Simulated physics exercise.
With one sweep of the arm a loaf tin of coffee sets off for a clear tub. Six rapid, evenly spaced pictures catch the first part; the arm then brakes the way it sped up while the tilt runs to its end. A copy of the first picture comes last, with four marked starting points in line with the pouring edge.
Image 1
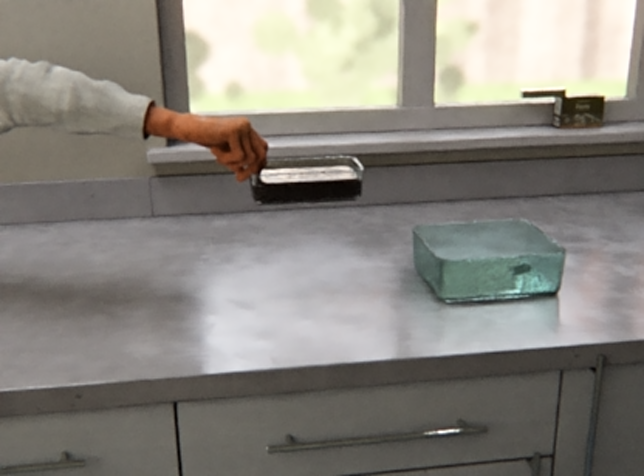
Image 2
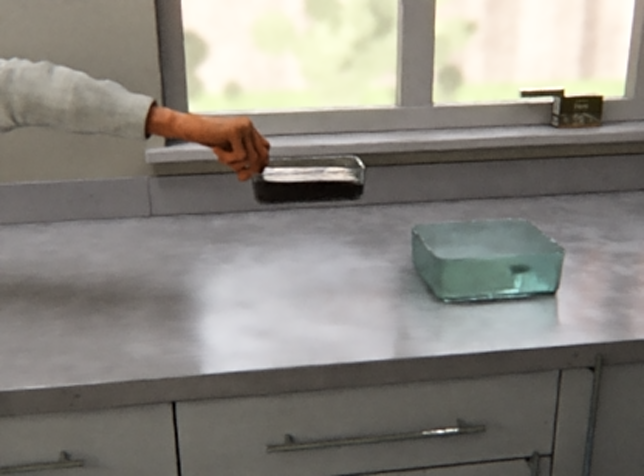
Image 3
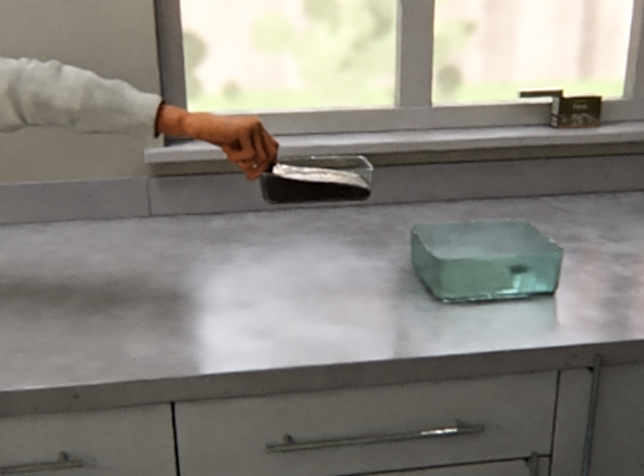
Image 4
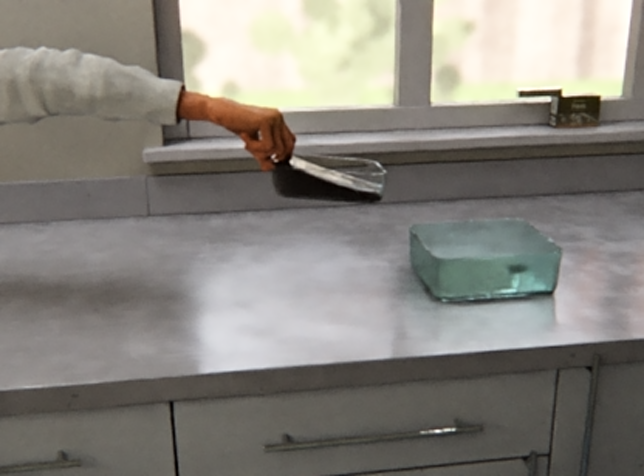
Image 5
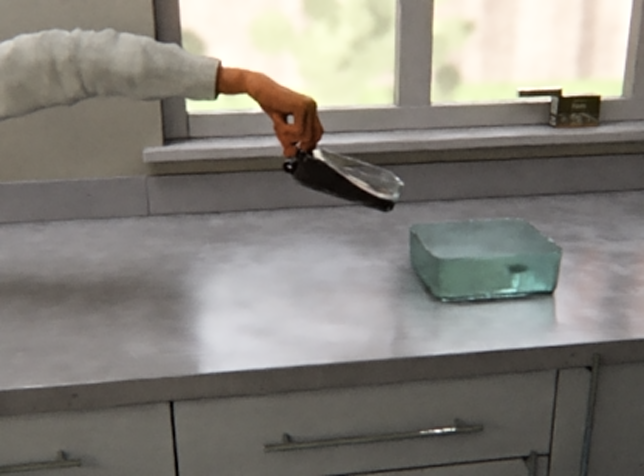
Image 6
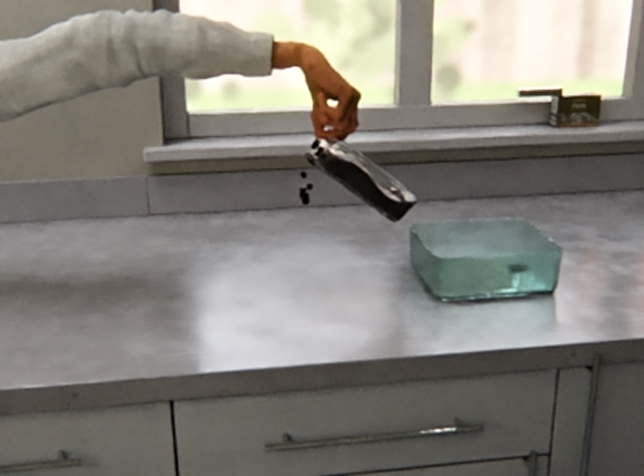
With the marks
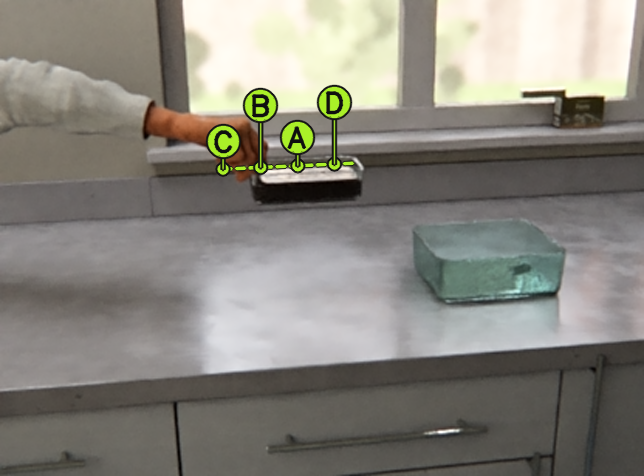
On a kitchen counter, a hand tilts a dark-filled clear container, and dark drops fall.
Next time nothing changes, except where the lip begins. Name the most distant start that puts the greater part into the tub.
Place D just does it.
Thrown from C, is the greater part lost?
Yes, that goes wrong.
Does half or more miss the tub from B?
Yes, it does.
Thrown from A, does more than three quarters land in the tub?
No, less.
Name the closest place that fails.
It is A.
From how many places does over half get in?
One of them.
In lime, A at (297, 165); B at (260, 167); C at (223, 169); D at (334, 164).
With A, about 28 % lands in the tub, 64 % falls short and 8 % goes beside or beyond.
With B, about 0 % lands in the tub, 95 % falls short and 5 % goes beside or beyond.
With C, about 0 % lands in the tub, 100 % falls short.
With D, about 65 % lands in the tub, 26 % falls short and 10 % goes beside or beyond.
